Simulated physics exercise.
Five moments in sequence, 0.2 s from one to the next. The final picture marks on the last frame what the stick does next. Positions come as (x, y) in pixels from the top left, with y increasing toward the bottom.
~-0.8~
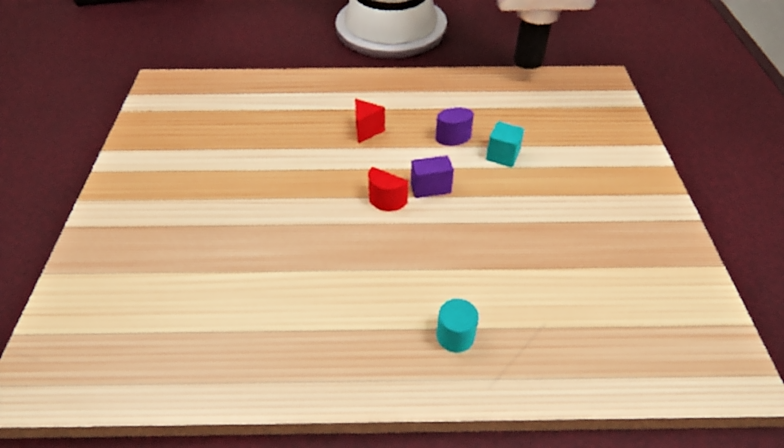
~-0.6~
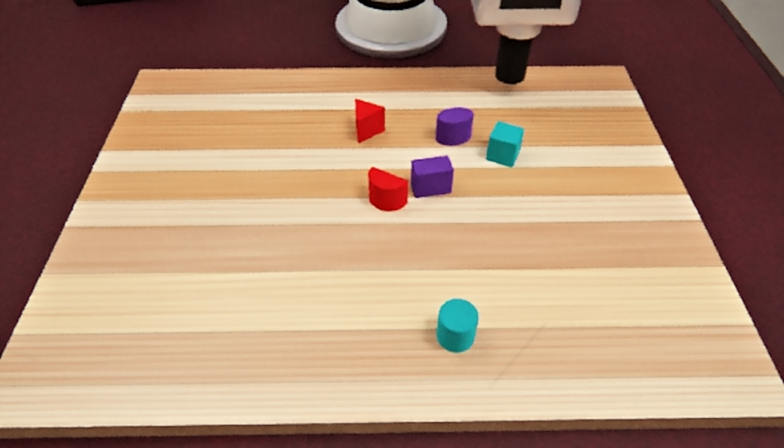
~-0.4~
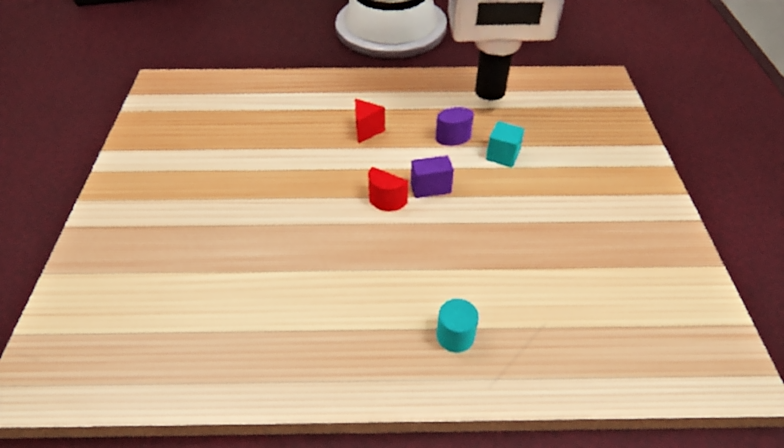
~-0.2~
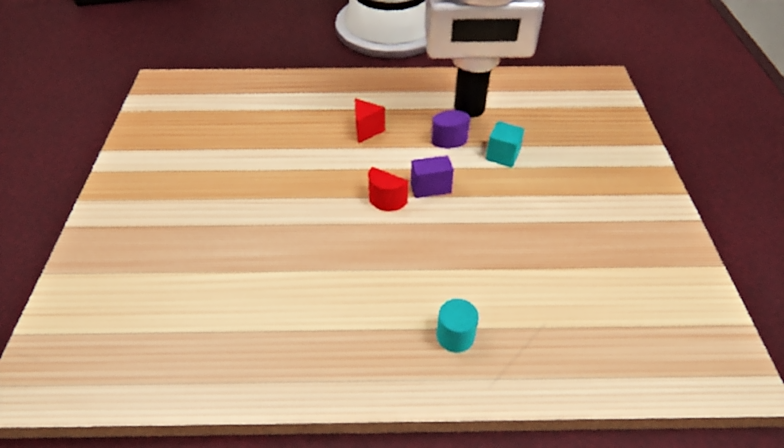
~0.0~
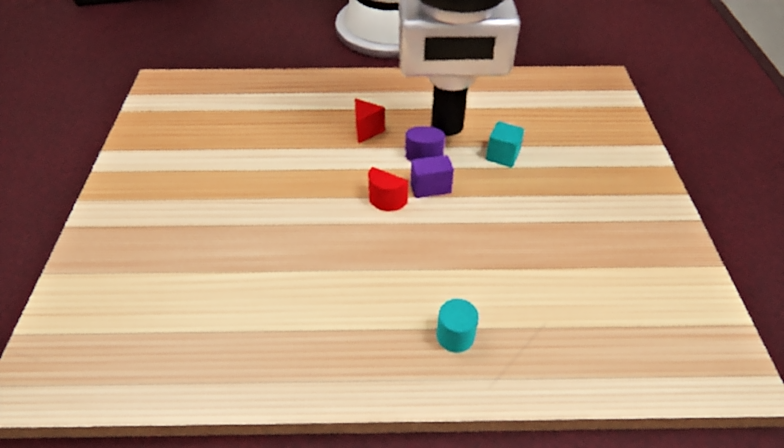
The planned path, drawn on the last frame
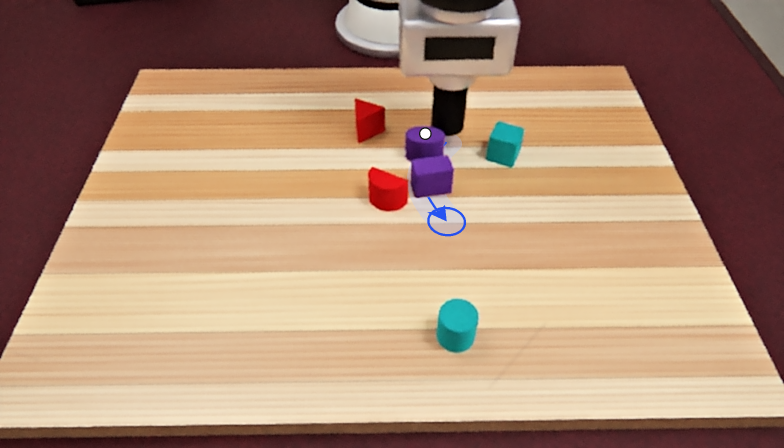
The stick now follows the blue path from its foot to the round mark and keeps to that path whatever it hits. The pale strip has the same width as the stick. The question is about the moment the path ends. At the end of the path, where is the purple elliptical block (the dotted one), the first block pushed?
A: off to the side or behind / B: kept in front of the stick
Letter A.
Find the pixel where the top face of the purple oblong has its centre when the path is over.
It comes to (448, 223).
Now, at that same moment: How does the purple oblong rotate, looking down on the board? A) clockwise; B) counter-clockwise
The one that fits is A, clockwise.
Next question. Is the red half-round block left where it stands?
Final answer: Yes.
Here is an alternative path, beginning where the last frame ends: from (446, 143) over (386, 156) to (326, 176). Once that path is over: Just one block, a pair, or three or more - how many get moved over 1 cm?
My count: 1.
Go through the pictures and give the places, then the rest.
In the first frame, tip of the stick (528, 62), middles of tops, red half-round block (385, 178), purple elliptical block (456, 114), purple oblong (433, 164).
In the second frame, stick (510, 76), nothing pushed.
In the third frame, stick (490, 92), nothing pushed.
In the fourth frame, stick (469, 109), purple elliptical block (452, 117).
In the fifth frame, stick (447, 126), red half-round block (385, 178), purple elliptical block (425, 134), purple oblong (433, 164).
The line goes from (446, 143) by way of (427, 165) and (427, 193) to (447, 221); the dot is on the purple elliptical block.
The first path, step by step. One third of the way, stick (428, 149); purple elliptical block (400, 149), turned 50° clockwise.
Two thirds of the way, stick (428, 176); purple elliptical block (394, 154), turned 95° clockwise; purple oblong (434, 191).
At the end, stick (448, 205); red half-round block unmoved; purple elliptical block (394, 154), turned 95° clockwise; purple oblong (448, 223), turned 30° clockwise.
